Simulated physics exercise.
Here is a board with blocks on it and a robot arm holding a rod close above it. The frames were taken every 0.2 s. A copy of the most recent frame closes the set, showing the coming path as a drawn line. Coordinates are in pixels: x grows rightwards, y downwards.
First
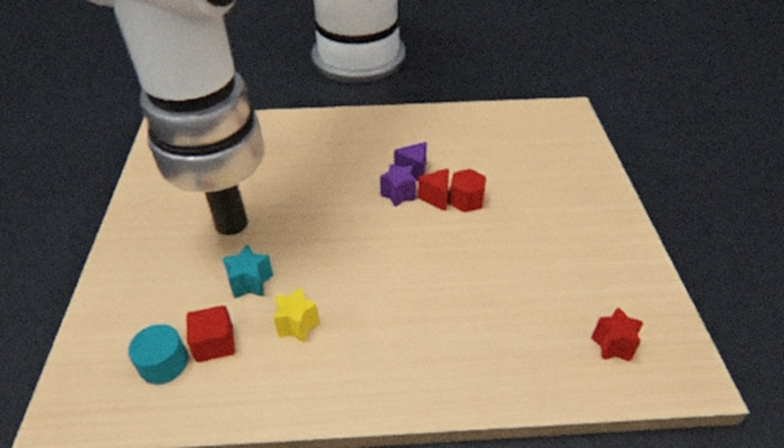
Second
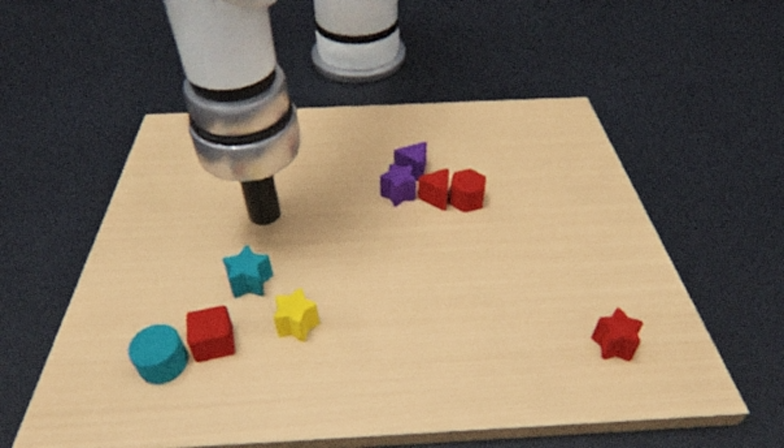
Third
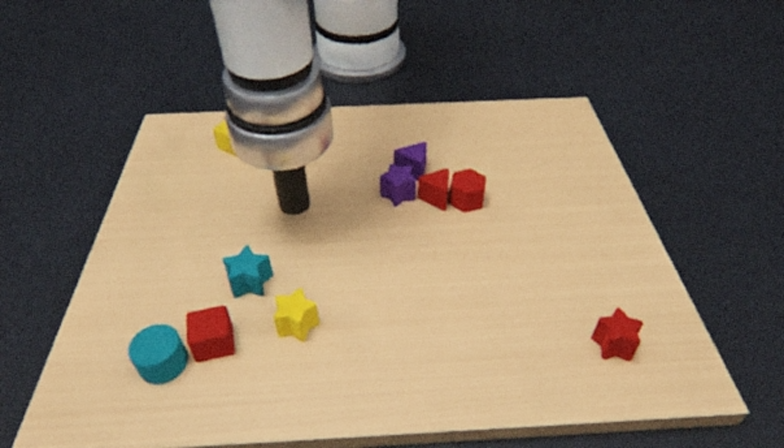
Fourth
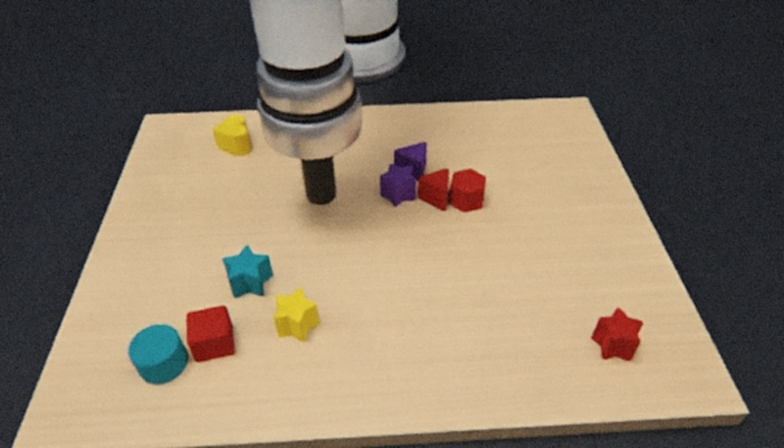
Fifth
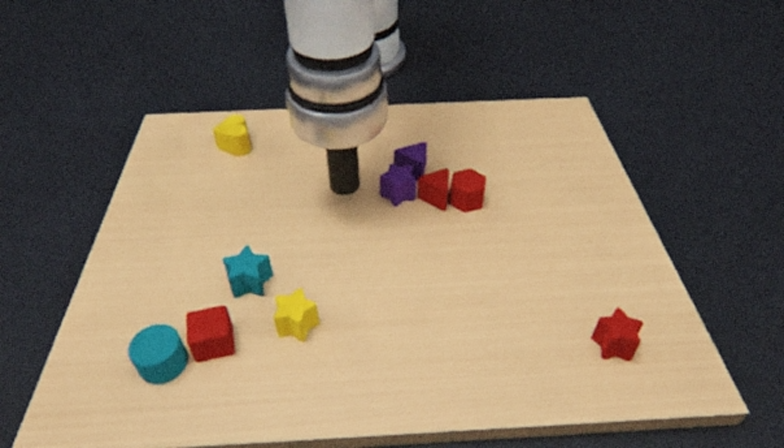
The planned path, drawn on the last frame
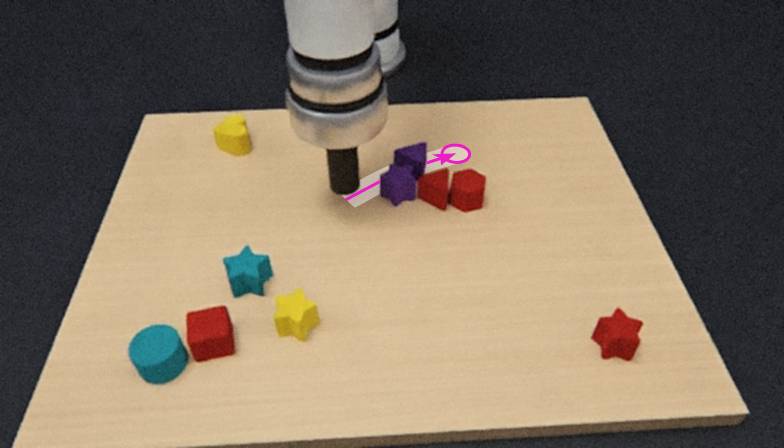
On a light wooden board against a dark surface, a robot arm holds a black rod just above and beyond a teal star. The arm moves steadily right and slightly away, uncovering a yellow block near the far left corner, until the rod is just left of the purple star, while every block stays still.
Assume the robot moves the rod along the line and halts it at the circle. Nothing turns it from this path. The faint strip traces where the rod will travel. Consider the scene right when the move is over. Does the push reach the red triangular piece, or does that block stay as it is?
It is still on its spot.
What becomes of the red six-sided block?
It is not moved.
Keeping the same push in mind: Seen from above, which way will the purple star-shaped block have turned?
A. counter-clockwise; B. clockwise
(B)
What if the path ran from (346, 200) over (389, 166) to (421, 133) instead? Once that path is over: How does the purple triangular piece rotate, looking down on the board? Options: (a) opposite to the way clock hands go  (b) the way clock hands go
Answer: B.
Drawn move, from (346, 200) over (400, 172) to (456, 154).
The first path, step by step. One third of the way, rod at (382, 166); purple star-shaped block at (402, 172), turned 15° clockwise.
Two thirds of the way, rod at (419, 151); purple star-shaped block at (406, 171), turned 40° clockwise; purple triangular piece at (445, 144), turned 50° clockwise.
At the end, rod at (457, 140); purple star-shaped block at (406, 171), turned 40° clockwise; purple triangular piece at (484, 136), turned 80° clockwise; red triangular piece still; red six-sided block still.
